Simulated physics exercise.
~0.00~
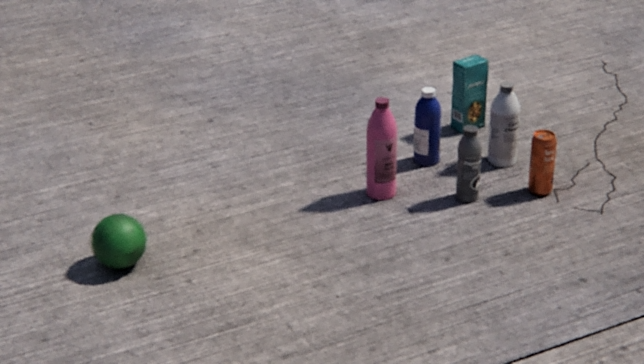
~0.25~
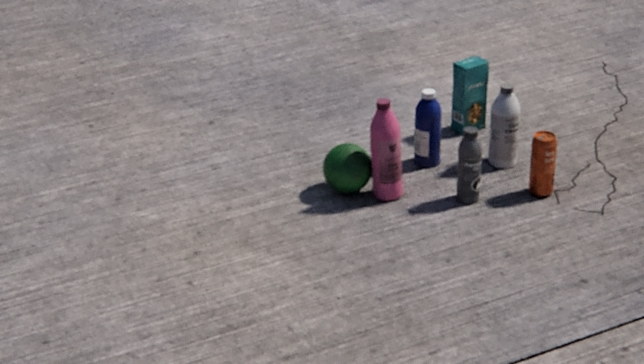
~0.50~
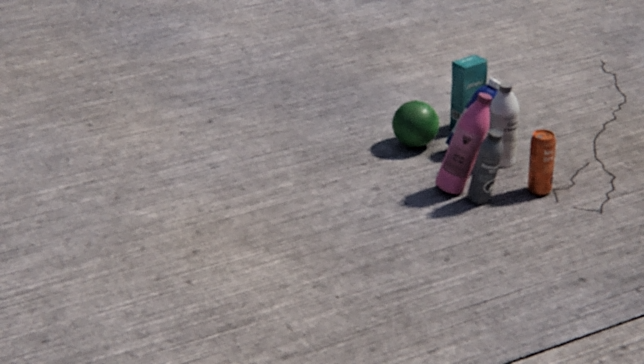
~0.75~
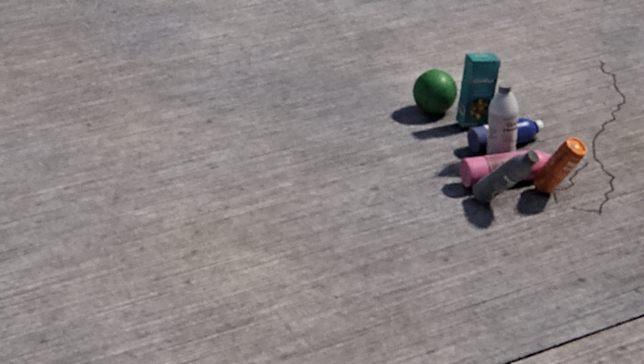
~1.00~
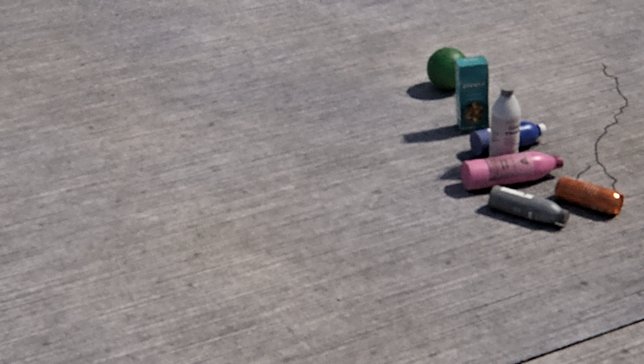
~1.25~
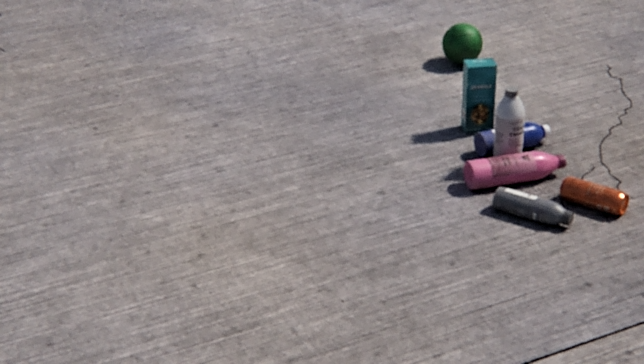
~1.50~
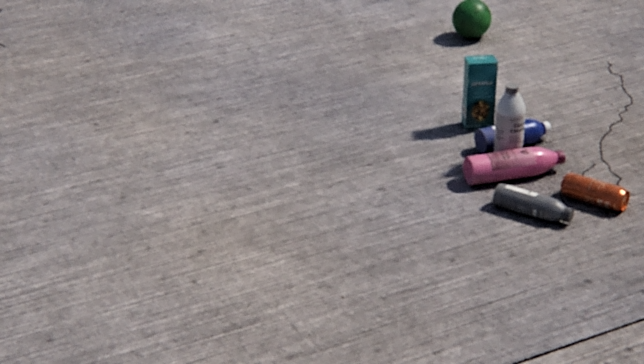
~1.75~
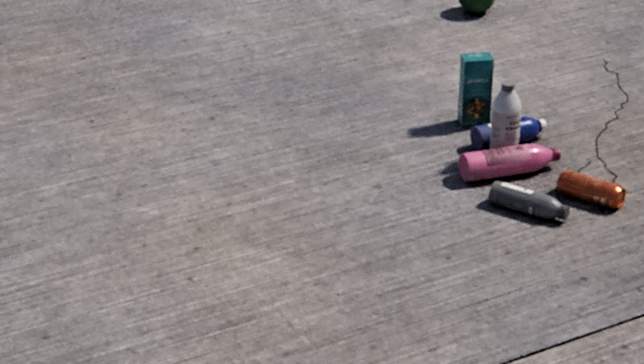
A green ball rolls into a group of containers, topples four, and rolls away up the floor.
